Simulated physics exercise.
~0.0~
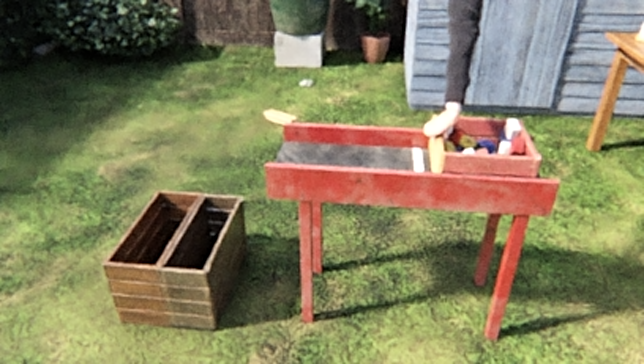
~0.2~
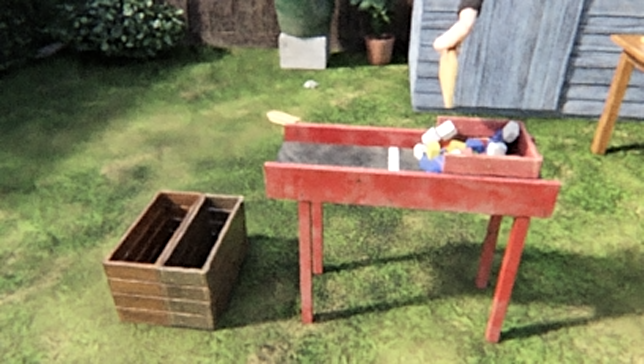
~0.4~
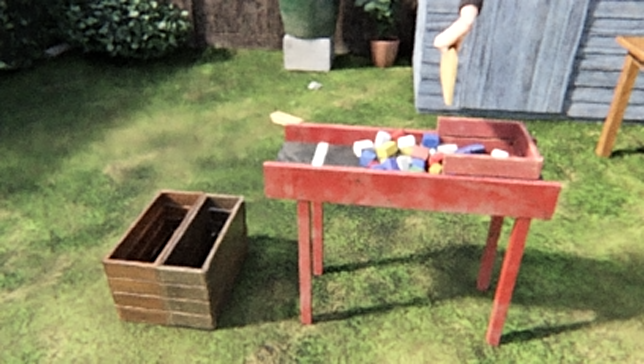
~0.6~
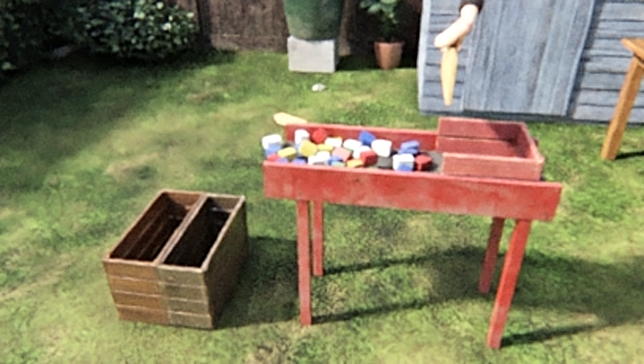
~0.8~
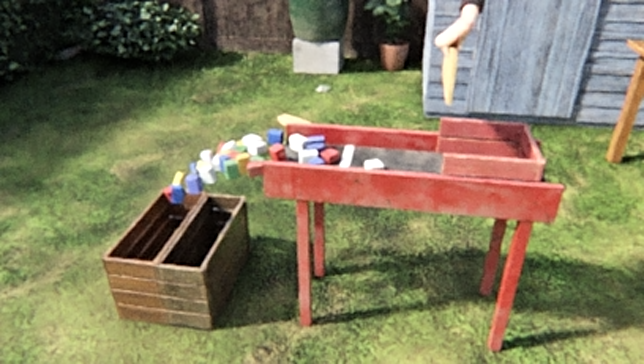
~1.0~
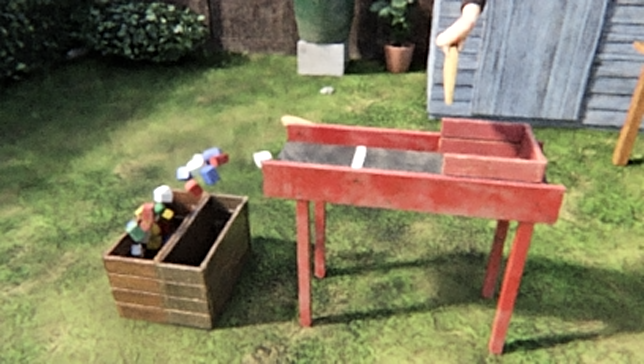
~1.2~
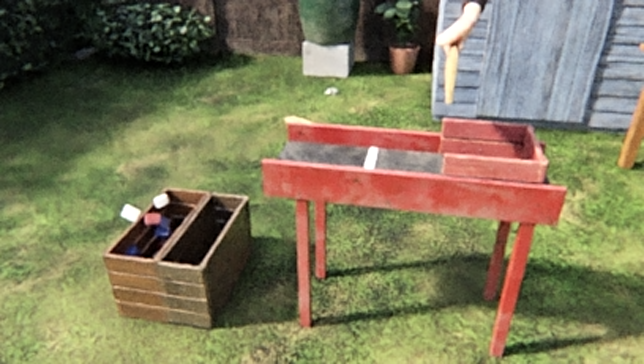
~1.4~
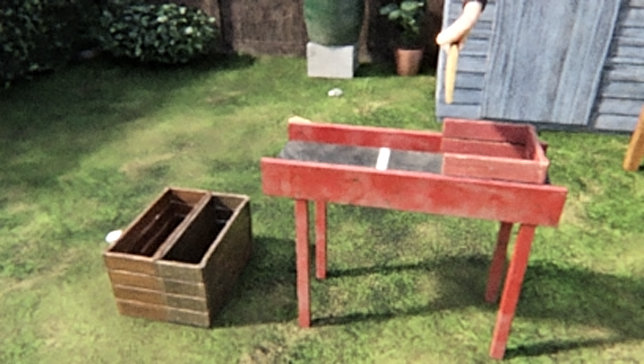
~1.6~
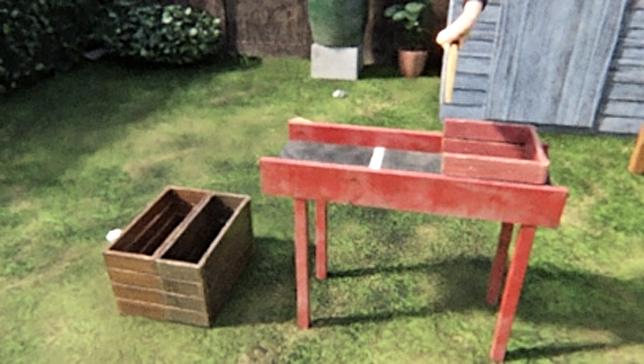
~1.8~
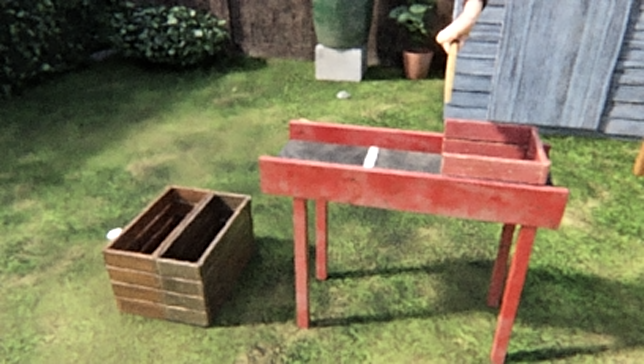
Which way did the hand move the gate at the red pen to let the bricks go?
The hand moved the gate upward, lifting it clear of the red pen, and held it above.
A heap of colourful toy bricks slid left along a belt after a hand lifted the gate of a red pen, then flew off the end, nearly all dropping into the farther of two boxes, while a white one ended up on the grass beyond.
